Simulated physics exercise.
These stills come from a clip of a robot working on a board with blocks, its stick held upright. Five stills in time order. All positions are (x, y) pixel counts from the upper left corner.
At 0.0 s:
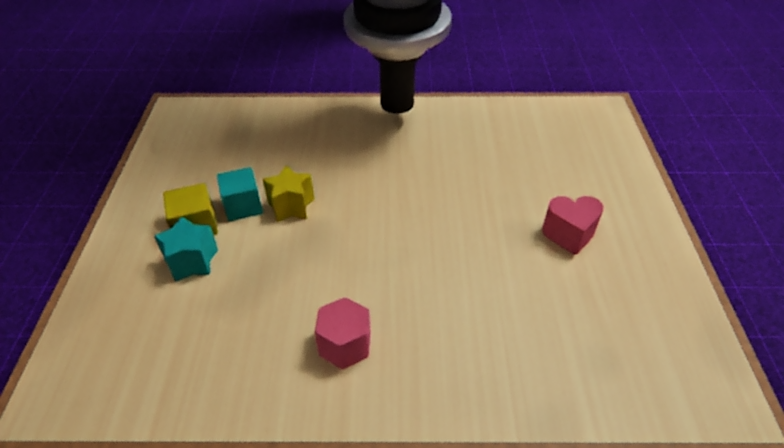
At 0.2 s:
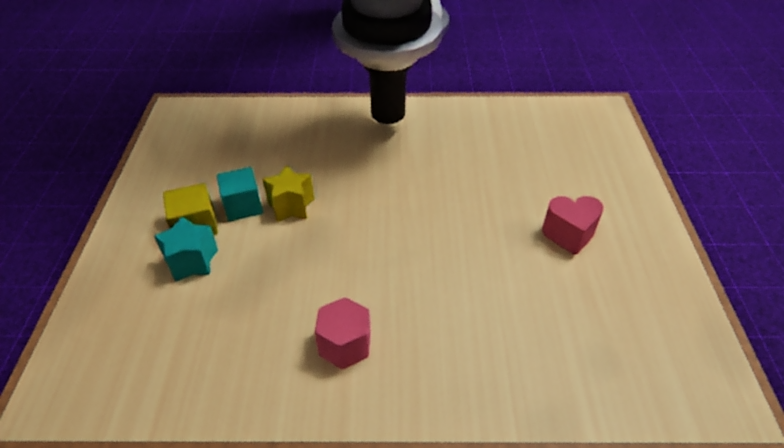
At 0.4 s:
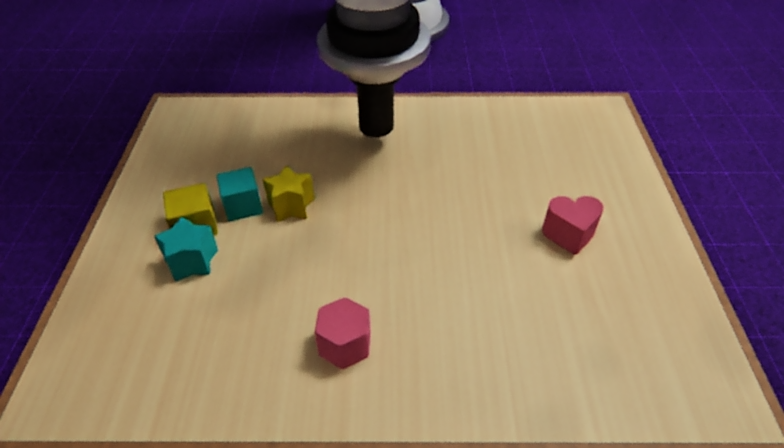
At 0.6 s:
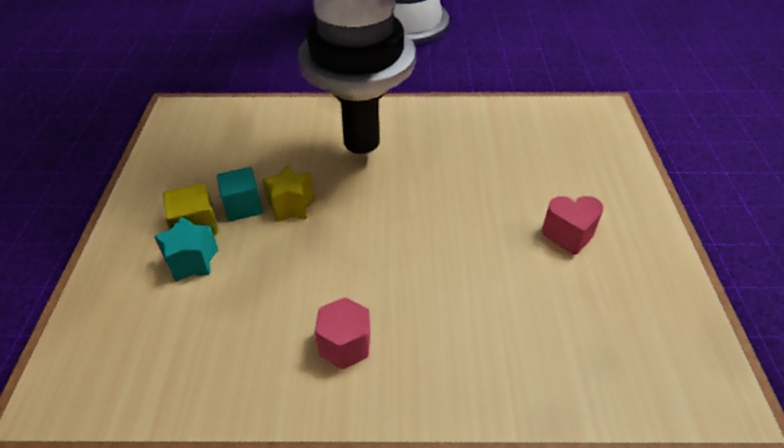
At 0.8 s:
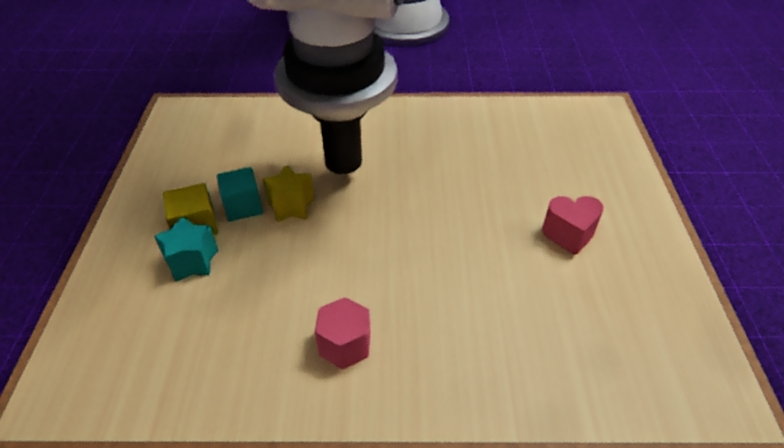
At the start, a robot arm's dark stick hovers near the far edge of a wooden board holding yellow and turquoise blocks at left and two reddish-pink ones apart. The stick then moves steadily nearer and slightly left, ending just right of the yellow star, while every block stays still.
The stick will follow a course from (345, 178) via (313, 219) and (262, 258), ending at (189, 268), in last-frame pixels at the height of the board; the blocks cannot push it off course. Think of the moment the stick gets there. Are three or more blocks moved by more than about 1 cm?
No, that is not what happens.
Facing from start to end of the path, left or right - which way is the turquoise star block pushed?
Measured against the direction from start to end, the turquoise star block shifts toward the right-hand side.
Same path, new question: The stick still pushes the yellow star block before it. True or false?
False.
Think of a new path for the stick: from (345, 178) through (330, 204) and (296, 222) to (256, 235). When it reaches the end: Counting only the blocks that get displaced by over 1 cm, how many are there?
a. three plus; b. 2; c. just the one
b - 2.
What follows on the original path. One third of the way, stick (310, 204); turquoise four-sided block (232, 180); yellow star block (266, 192), turned 50° clockwise.
Two thirds of the way, stick (257, 242); turquoise four-sided block (232, 180); yellow star block (245, 207).
At the end, stick (183, 252); turquoise star block (140, 237); yellow four-sided block in place; turquoise four-sided block (232, 180); yellow star block (240, 208), turned 150° clockwise.
